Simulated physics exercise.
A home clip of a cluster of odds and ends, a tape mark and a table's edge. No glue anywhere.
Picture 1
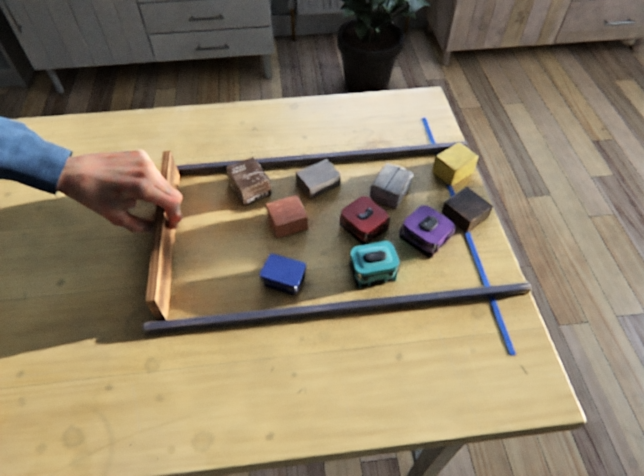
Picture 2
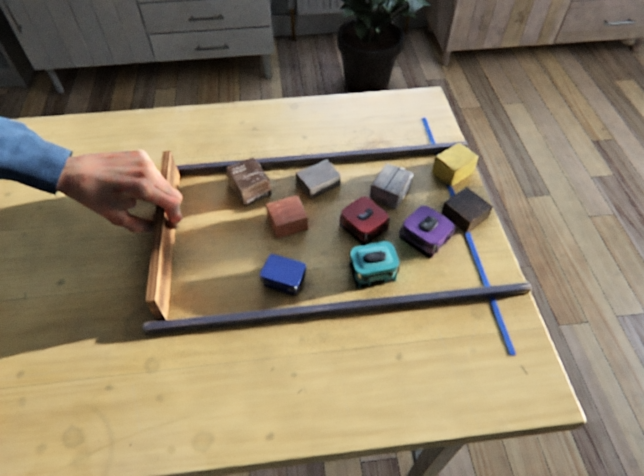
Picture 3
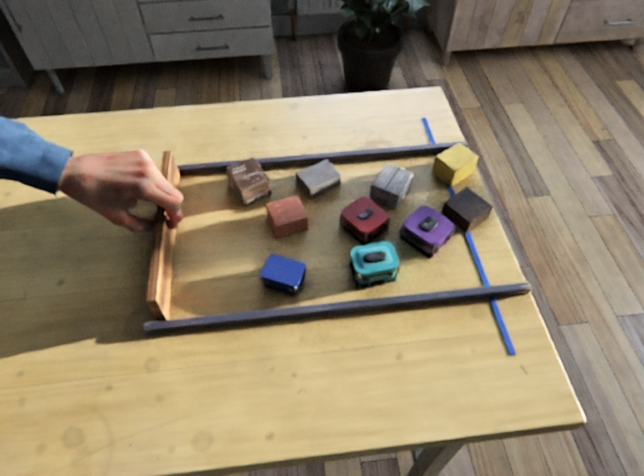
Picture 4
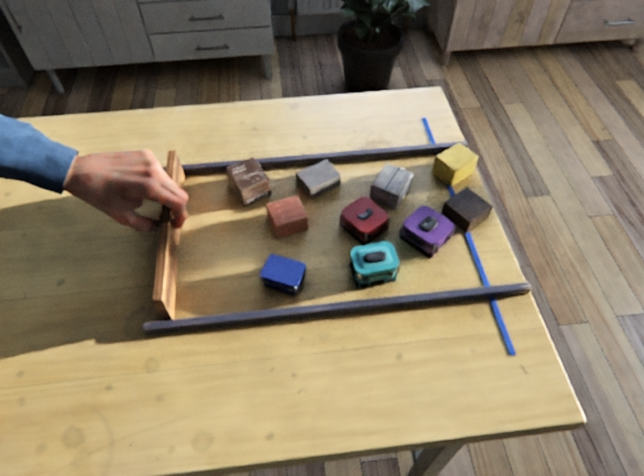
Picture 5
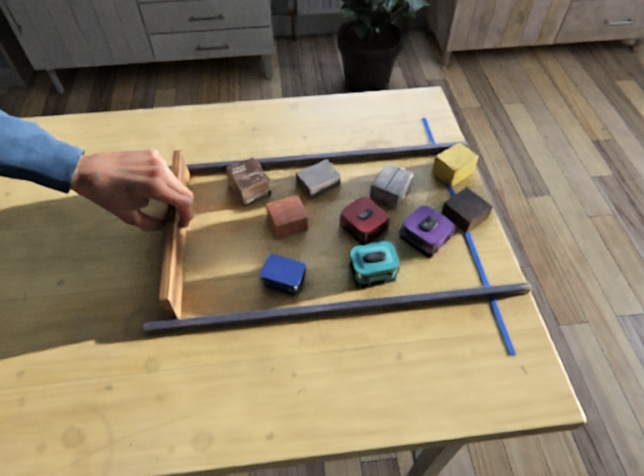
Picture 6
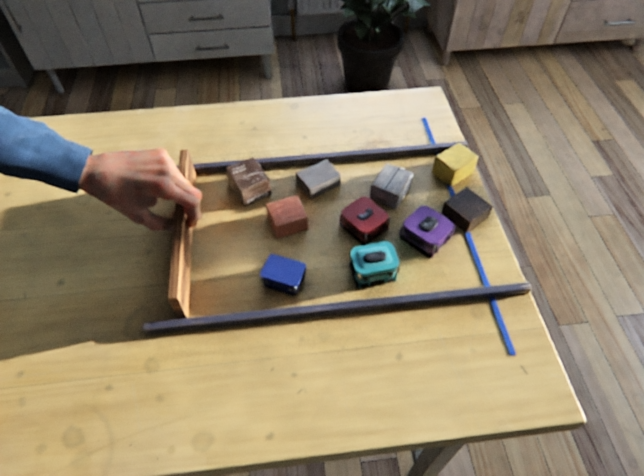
A hand slides a wooden board slightly right between two rails toward scattered coloured blocks.
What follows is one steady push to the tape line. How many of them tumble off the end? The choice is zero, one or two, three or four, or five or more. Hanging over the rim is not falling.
The number that fall off is five or more.
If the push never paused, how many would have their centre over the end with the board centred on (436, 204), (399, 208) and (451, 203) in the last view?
Past the end: 3, 0 and 6.
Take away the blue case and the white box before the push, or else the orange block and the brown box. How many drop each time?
Fallen: 5, and 5 in the other try.
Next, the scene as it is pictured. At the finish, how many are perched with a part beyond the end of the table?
The number is 0.
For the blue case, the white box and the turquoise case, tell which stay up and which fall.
The blue case remains up, the white box drops off, the turquoise case drops off.
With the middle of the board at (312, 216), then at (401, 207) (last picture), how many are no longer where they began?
At the one place 7, at the other 10.
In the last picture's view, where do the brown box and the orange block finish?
Near (461, 164) and (475, 200).
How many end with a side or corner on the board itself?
3 of them.
Early on, none off yet; yellow block at rest near (455, 165); black block at rest near (467, 209); purple case at rest near (427, 231).
Finally, the number that fall off is five or more; lost, grey block, turquoise case, red case, white box, purple case, black block and yellow block.
